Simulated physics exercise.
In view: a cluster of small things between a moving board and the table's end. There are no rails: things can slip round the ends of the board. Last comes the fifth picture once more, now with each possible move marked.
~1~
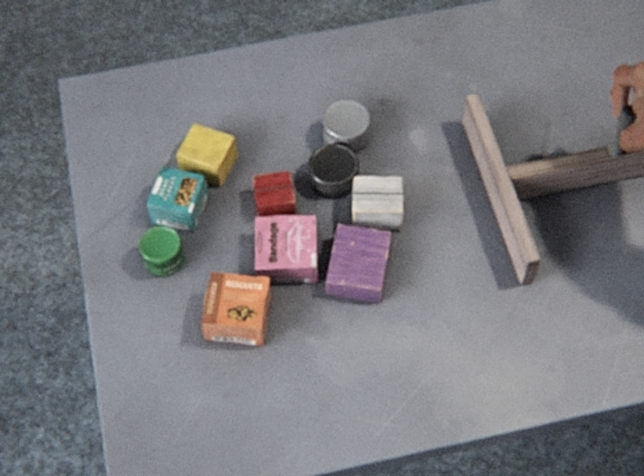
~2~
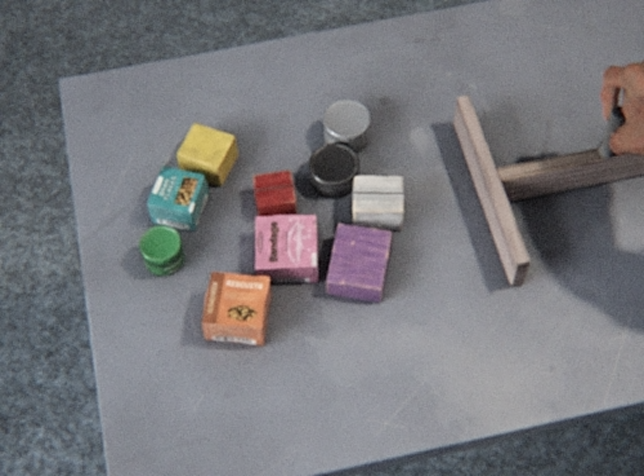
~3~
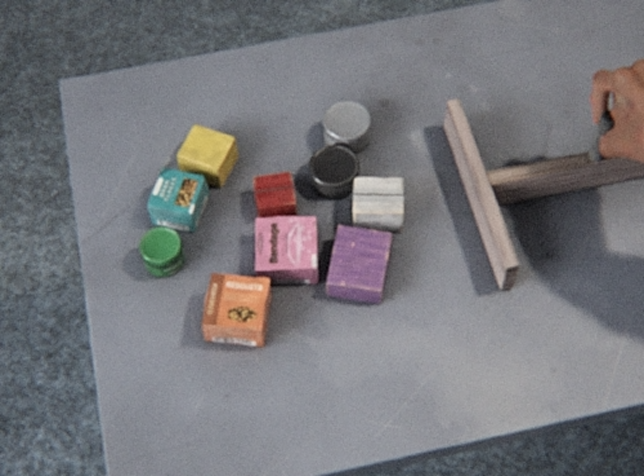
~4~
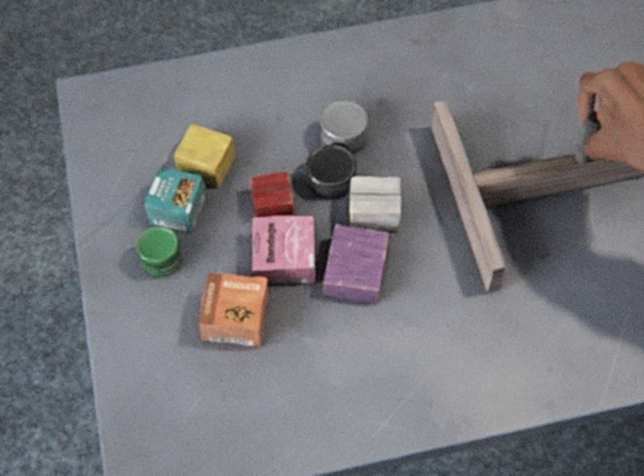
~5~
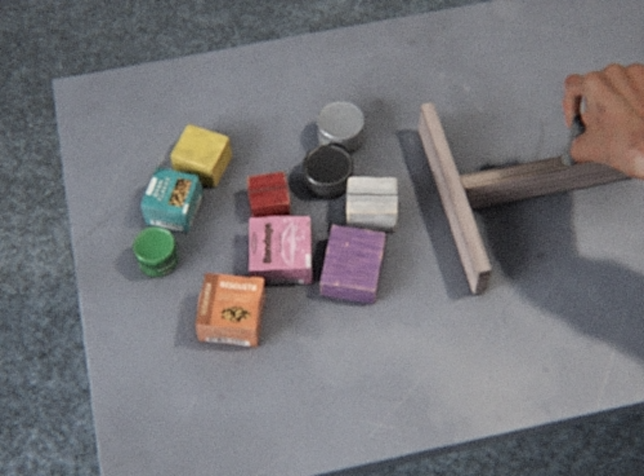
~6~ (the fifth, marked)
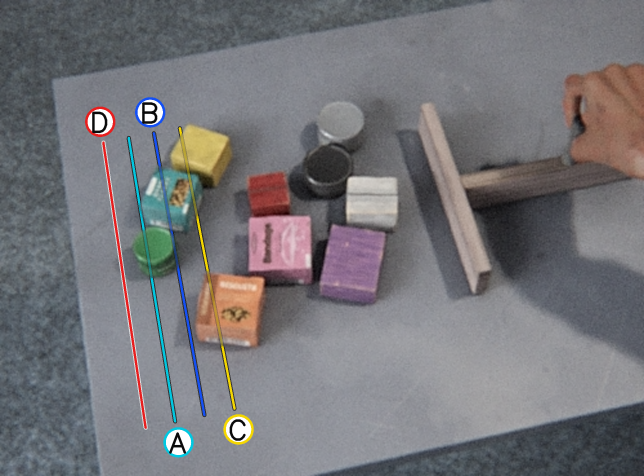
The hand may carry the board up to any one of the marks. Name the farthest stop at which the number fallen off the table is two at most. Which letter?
No farther than B.
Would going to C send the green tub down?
Yes.
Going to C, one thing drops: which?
The green tub goes over.
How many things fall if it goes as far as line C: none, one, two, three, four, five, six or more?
By then, one.
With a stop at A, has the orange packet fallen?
Yes.
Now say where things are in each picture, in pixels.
The first frame shows pink box (286, 250); white box (377, 204); yellow block (207, 155).
The second frame shows board (492, 175); black jar (335, 171).
The third frame shows board (482, 179); green tub (162, 252).
The fourth frame shows board (468, 180); grey tub (344, 129).
The fifth frame shows board (455, 183); red box (269, 197); pink box (281, 251); white box (372, 205).
On the marked copy, A at (150, 269); B at (177, 263); C at (205, 258); D at (123, 274).
Following B. Soon after the start, board (356, 202); grey tub (311, 125); purple block (334, 273).
Later, board (255, 222); green tub (119, 256); turquoise packet (126, 209).
In the end, board (178, 238); green tub over the edge; turquoise packet over the edge; two fallen.
As for the rest, A drops four; C is within the limit but short; D drops five.
